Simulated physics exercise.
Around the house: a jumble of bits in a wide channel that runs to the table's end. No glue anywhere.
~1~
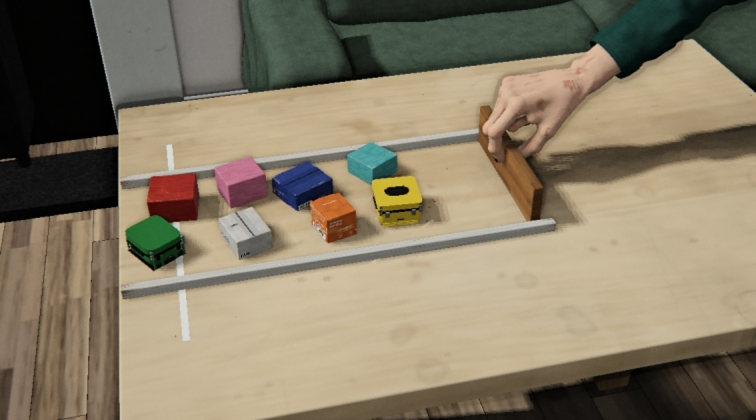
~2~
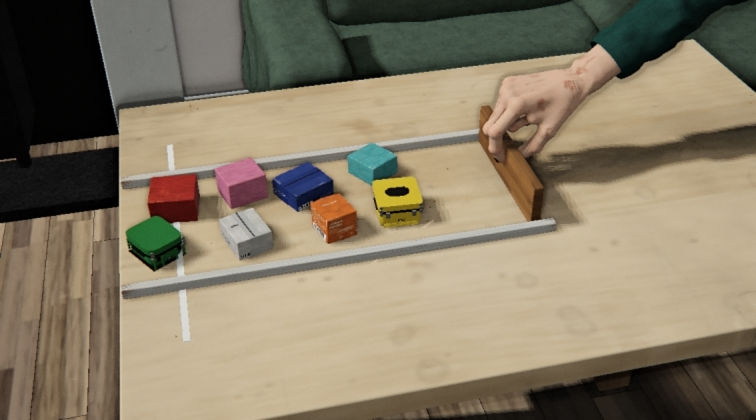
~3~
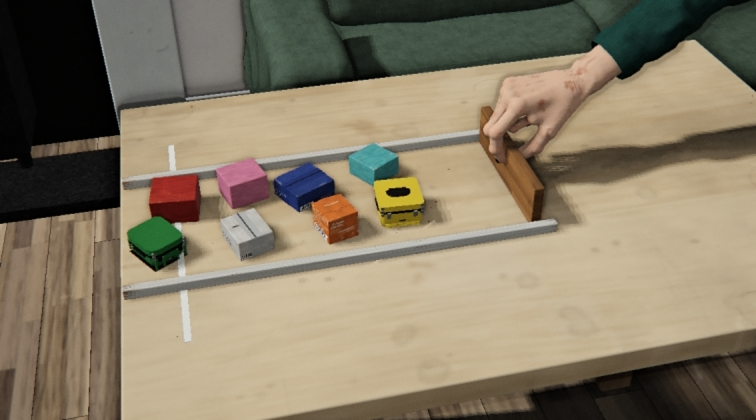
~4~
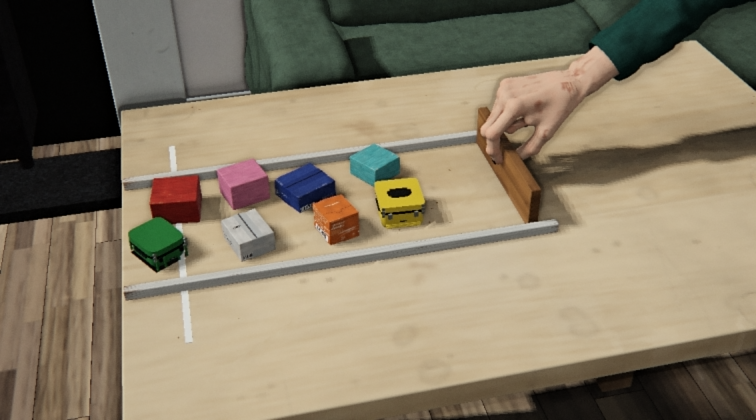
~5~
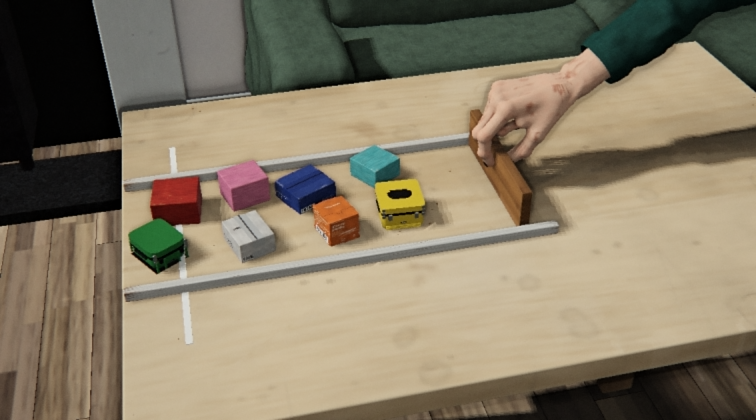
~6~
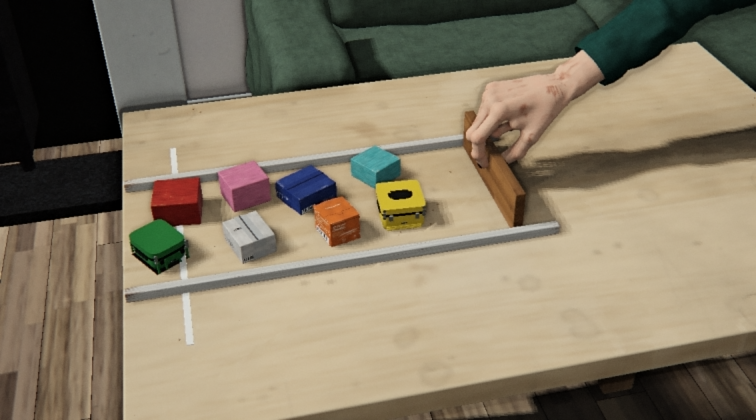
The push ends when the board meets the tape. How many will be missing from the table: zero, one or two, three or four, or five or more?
Here the number that fall off is five or more.
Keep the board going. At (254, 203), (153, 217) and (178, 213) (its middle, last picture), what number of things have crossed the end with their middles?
In that order 1, 5 and 5.
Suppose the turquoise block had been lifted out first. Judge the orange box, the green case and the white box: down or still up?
The orange box comes down, the green case comes down, the white box falls.
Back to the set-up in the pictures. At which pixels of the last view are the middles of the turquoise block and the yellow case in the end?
Near (158, 192) and (158, 248).
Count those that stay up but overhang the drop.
The number is 0.
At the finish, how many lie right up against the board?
3 of them.
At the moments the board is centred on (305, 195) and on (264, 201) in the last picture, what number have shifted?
First 7, then 8.
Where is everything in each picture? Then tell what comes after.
Green case (155, 243); red block (174, 198); white box (246, 233); board (508, 162); tape (177, 229), in the first frame.
Red block (174, 199); turquoise block (373, 164), in the second frame.
White box (248, 234); blue box (304, 187), in the third frame.
Green case (158, 244); yellow case (399, 203), in the fourth frame.
Red block (177, 202); pink block (244, 186), in the fifth frame.
Green case (159, 247); red block (178, 202); white box (249, 237); board (492, 168); tape (180, 233), in the sixth frame.
Soon after, none off yet; green case at rest near (159, 247); red block at rest near (178, 202); white box at rest near (249, 237).
After that, none off yet; green case at rest near (159, 247); red block moving near (173, 202); white box displaced a little near (226, 239).
And then, none off yet; green case tilting well over near (97, 290); red block displaced about its own width near (130, 206); white box displaced well along near (137, 257).
In the end, the number that fall off is five or more; gone, orange box, pink block, white box, red block and green case.
